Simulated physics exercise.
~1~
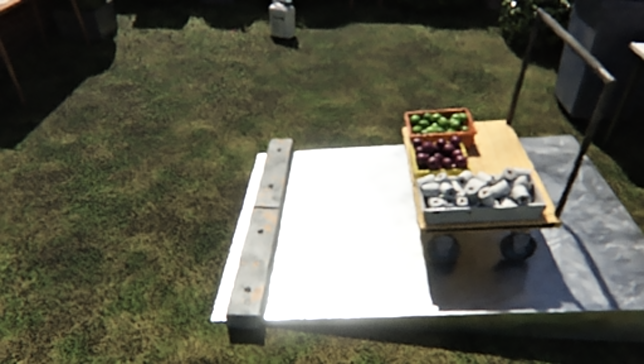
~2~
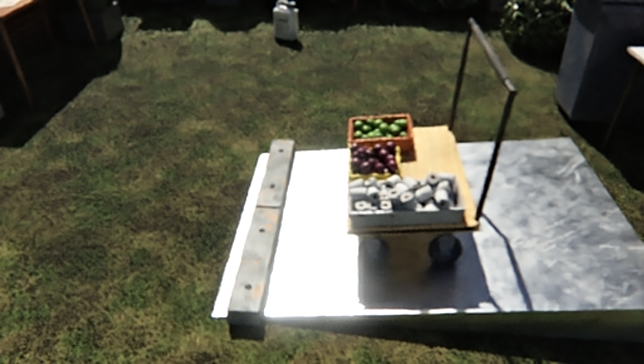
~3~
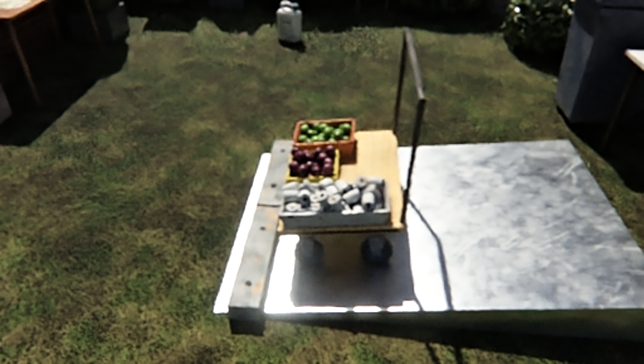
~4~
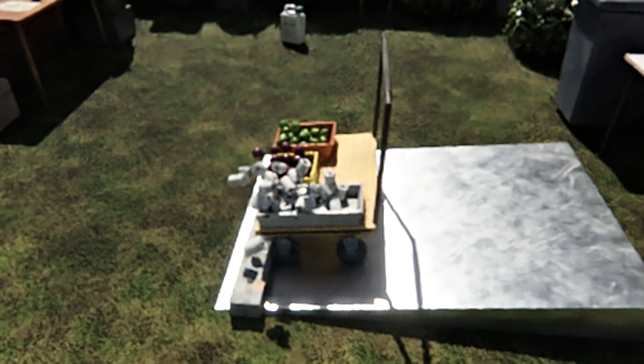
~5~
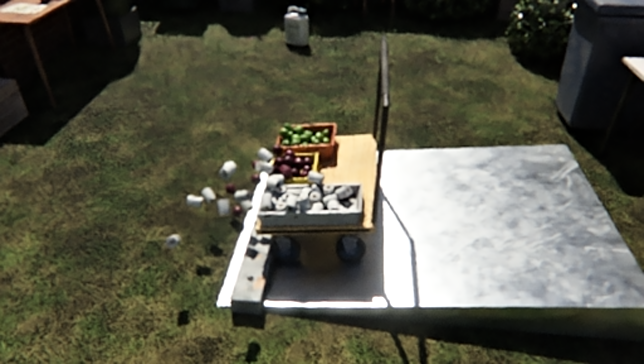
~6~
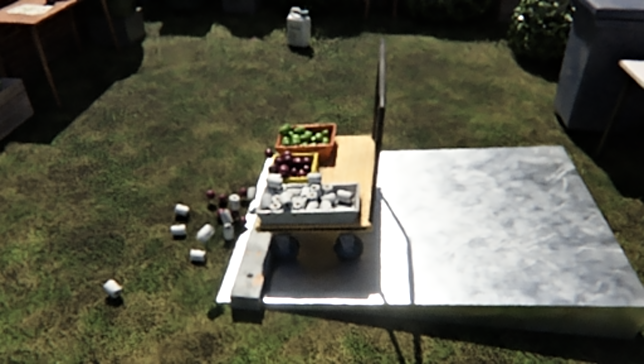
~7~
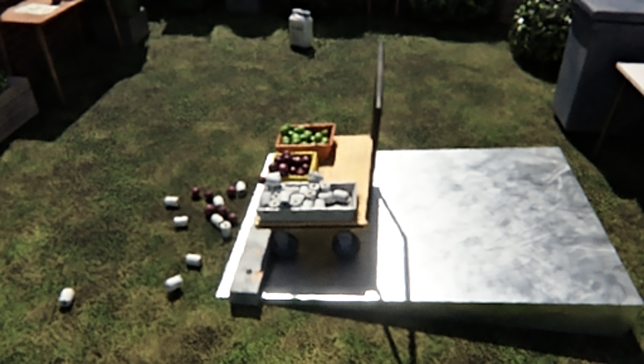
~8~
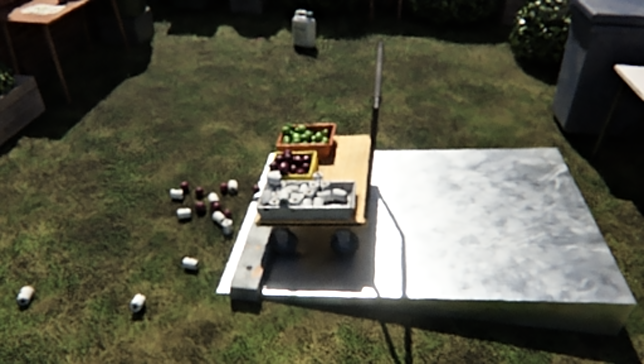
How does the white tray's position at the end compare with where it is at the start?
It starts toward the right side of the ramp and ends well to the left, close beside the low step at the ramp's left edge.
A trolley carrying limes, red onions and white paper rolls in trays rolls left down a ramp and stops at the low step, throwing rolls and onions forward onto the grass, where they scatter while the limes stay in their orange tray.
